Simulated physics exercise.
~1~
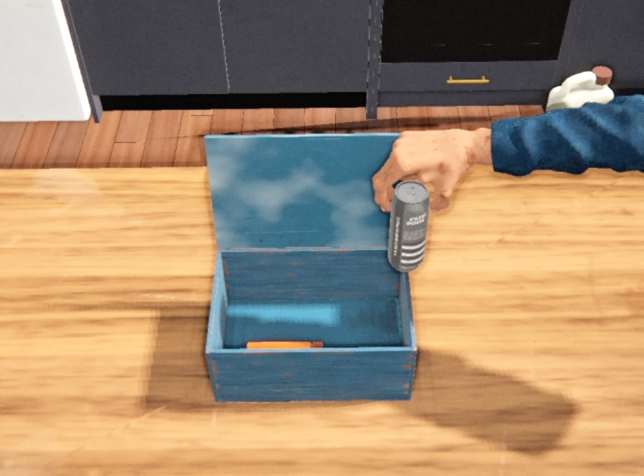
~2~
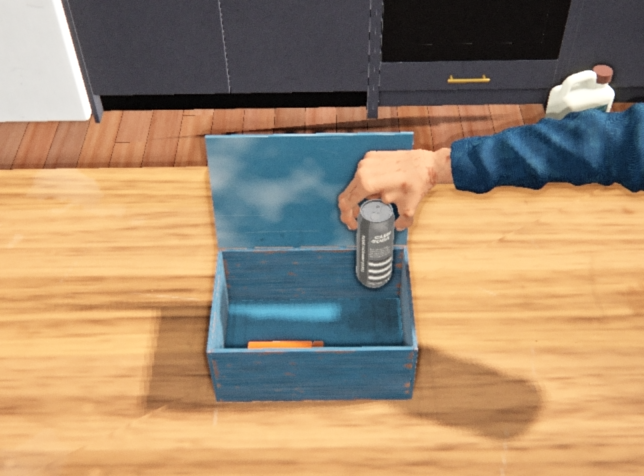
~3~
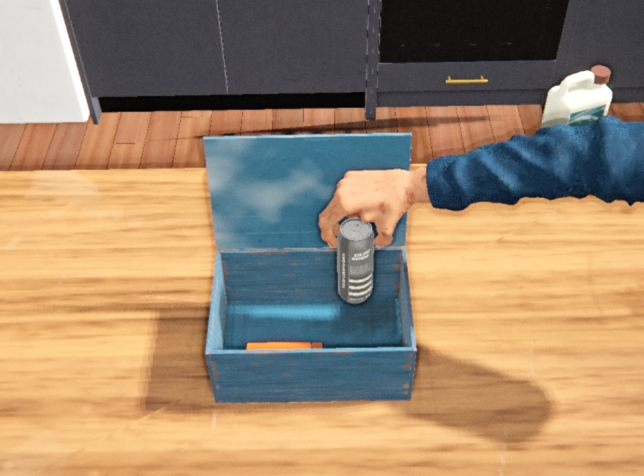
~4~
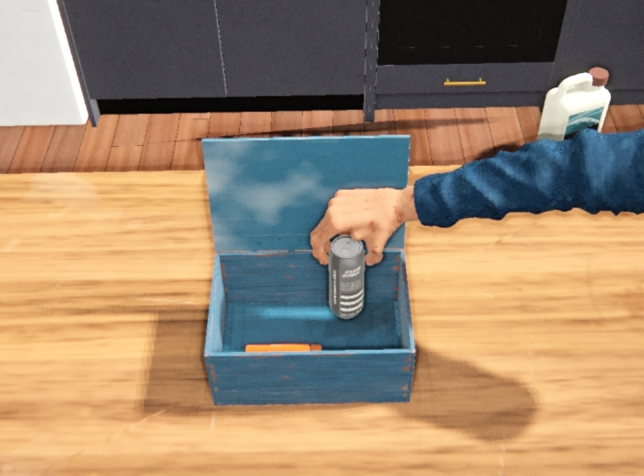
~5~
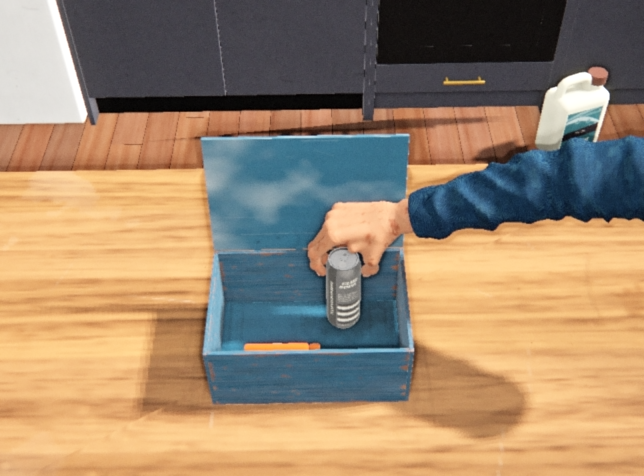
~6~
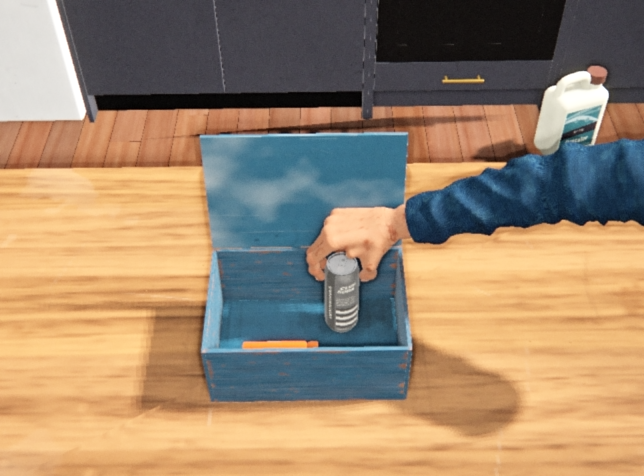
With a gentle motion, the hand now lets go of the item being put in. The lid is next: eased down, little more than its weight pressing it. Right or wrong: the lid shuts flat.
Wrong, the lid stays open.
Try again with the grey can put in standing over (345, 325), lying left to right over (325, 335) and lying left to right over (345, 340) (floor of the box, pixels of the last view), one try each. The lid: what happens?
On the first go it can't shut, on the second it comes down fully, and on the third it comes down fully.
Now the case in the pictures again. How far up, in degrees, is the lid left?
Some 30° above the rim.
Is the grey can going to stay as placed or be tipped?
At the finish the grey can holds its orientation.
Then, 1.30 s later than the last frame, lid 78° above the rim.
Then, 1.70 s later than the last frame, lid 49° above the rim.
When it is over, lid 32° above the rim; both as before. End places, in pixels of the last picture, grey can near (342, 299).
